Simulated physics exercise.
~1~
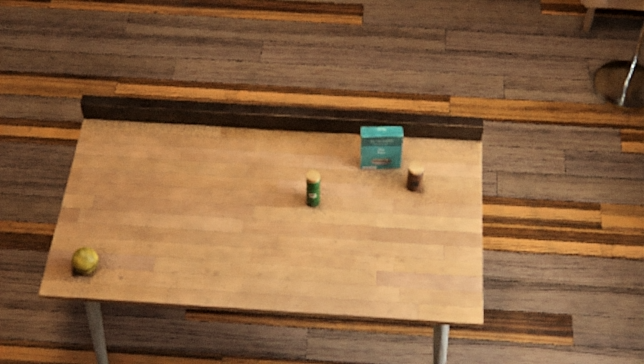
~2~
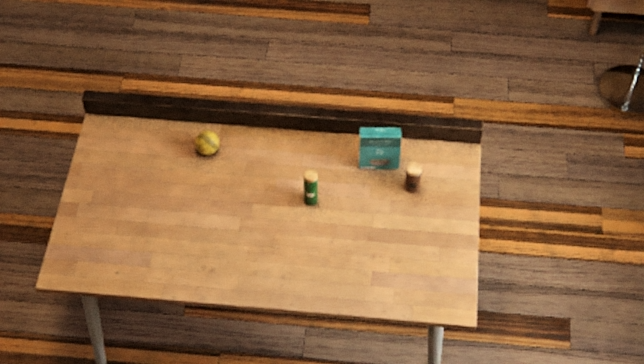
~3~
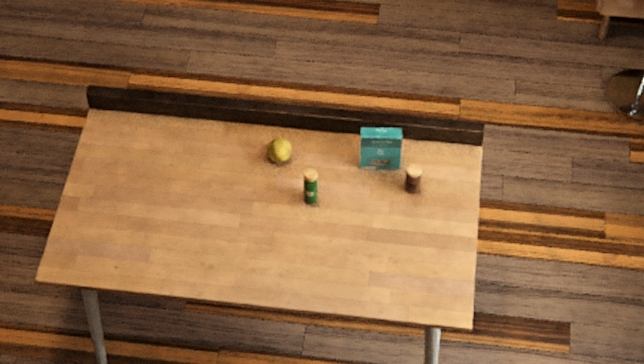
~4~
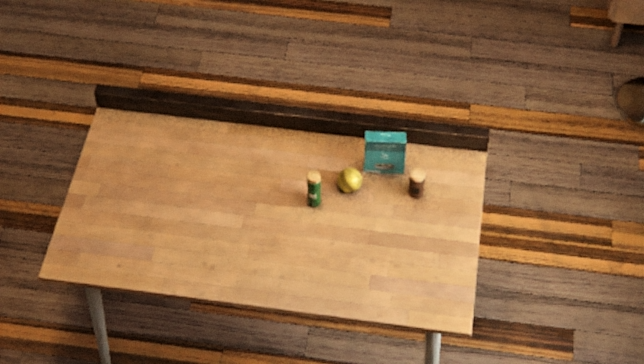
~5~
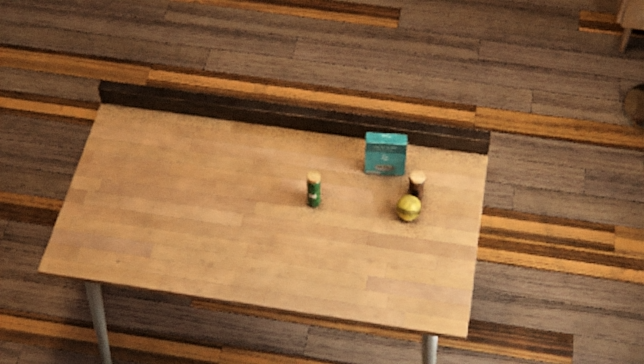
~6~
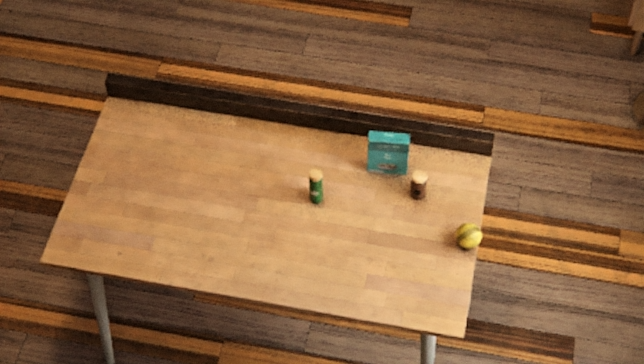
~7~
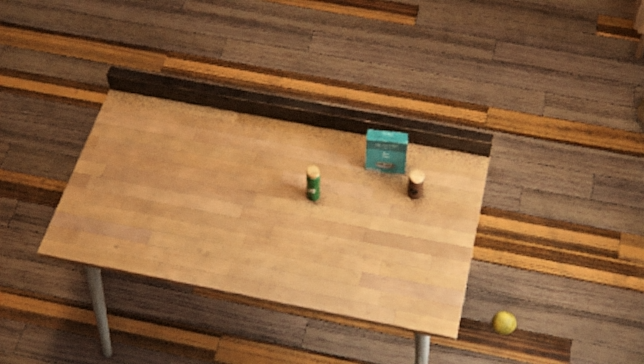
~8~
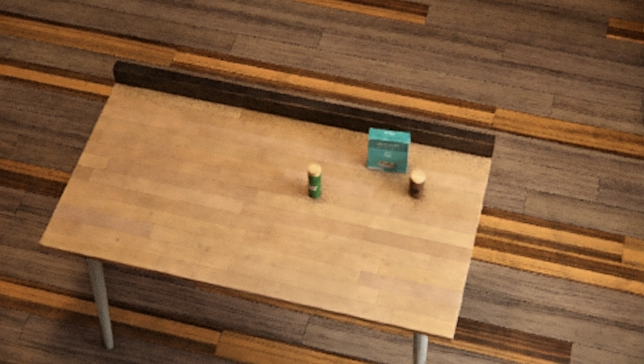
The clip shows a yellow ball travelling from the near left of a wooden table toward the dark batten, then heading right past a green shaker, turquoise packet and brown shaker before dropping off the right side and out of view, leaving the other three standing.
